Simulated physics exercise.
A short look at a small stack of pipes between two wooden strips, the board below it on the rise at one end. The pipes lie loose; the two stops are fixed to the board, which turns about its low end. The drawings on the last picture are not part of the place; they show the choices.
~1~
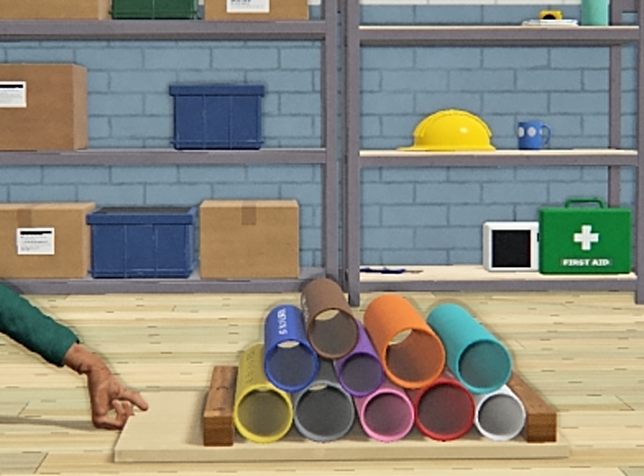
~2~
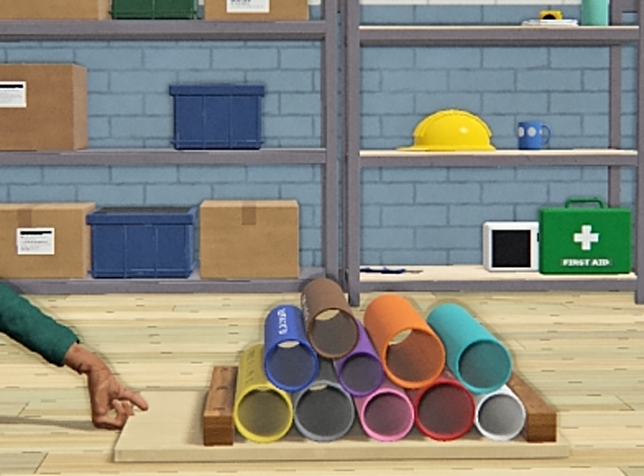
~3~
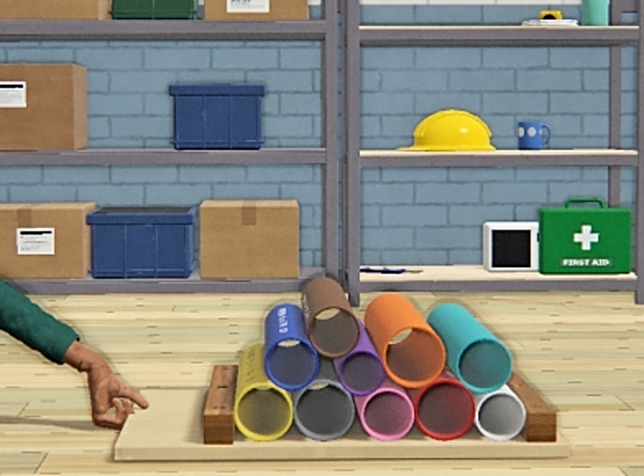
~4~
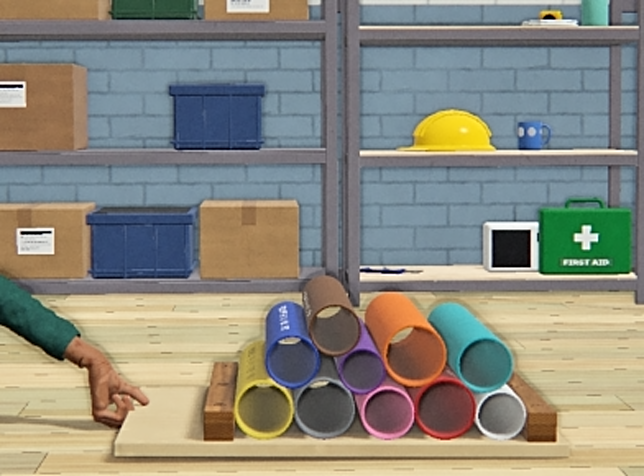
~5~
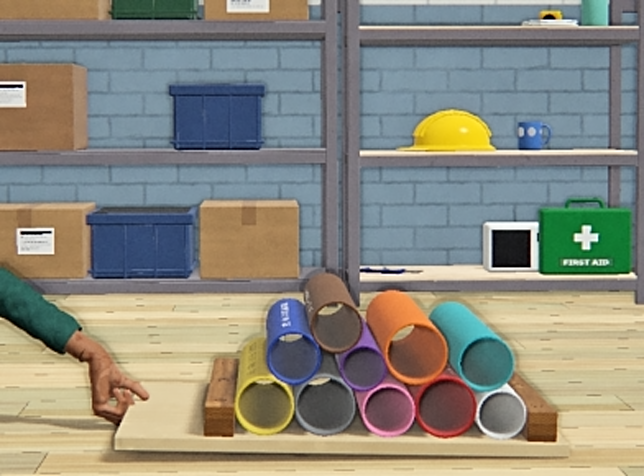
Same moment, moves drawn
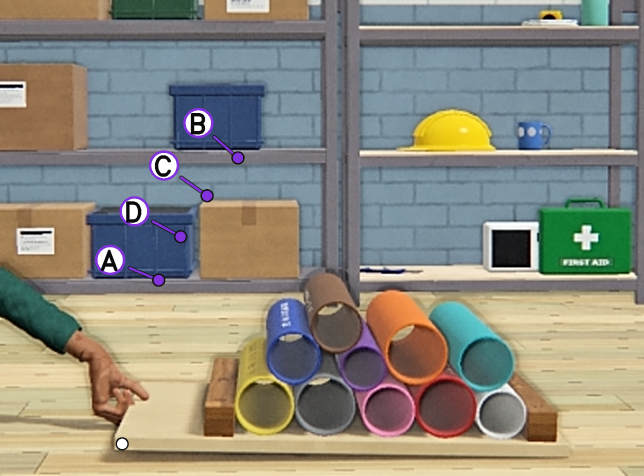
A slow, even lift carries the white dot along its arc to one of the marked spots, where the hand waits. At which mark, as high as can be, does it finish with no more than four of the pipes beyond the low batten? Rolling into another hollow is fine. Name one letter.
D is the limit.
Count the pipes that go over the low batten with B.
At B the number is five.
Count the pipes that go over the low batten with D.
With D, four.
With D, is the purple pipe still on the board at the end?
No, with D.
On the copy, A at (159, 280); B at (238, 158); C at (207, 196); D at (181, 237); the white dot at (122, 444).
On D. First, board at 17°.
Then, board at 29°.
Finally, board at 29°, four over the low batten (purple, turquoise, orange, brown).
By contrast, A four over the low batten (purple, turquoise, orange, brown); B five over the low batten; C five over the low batten.
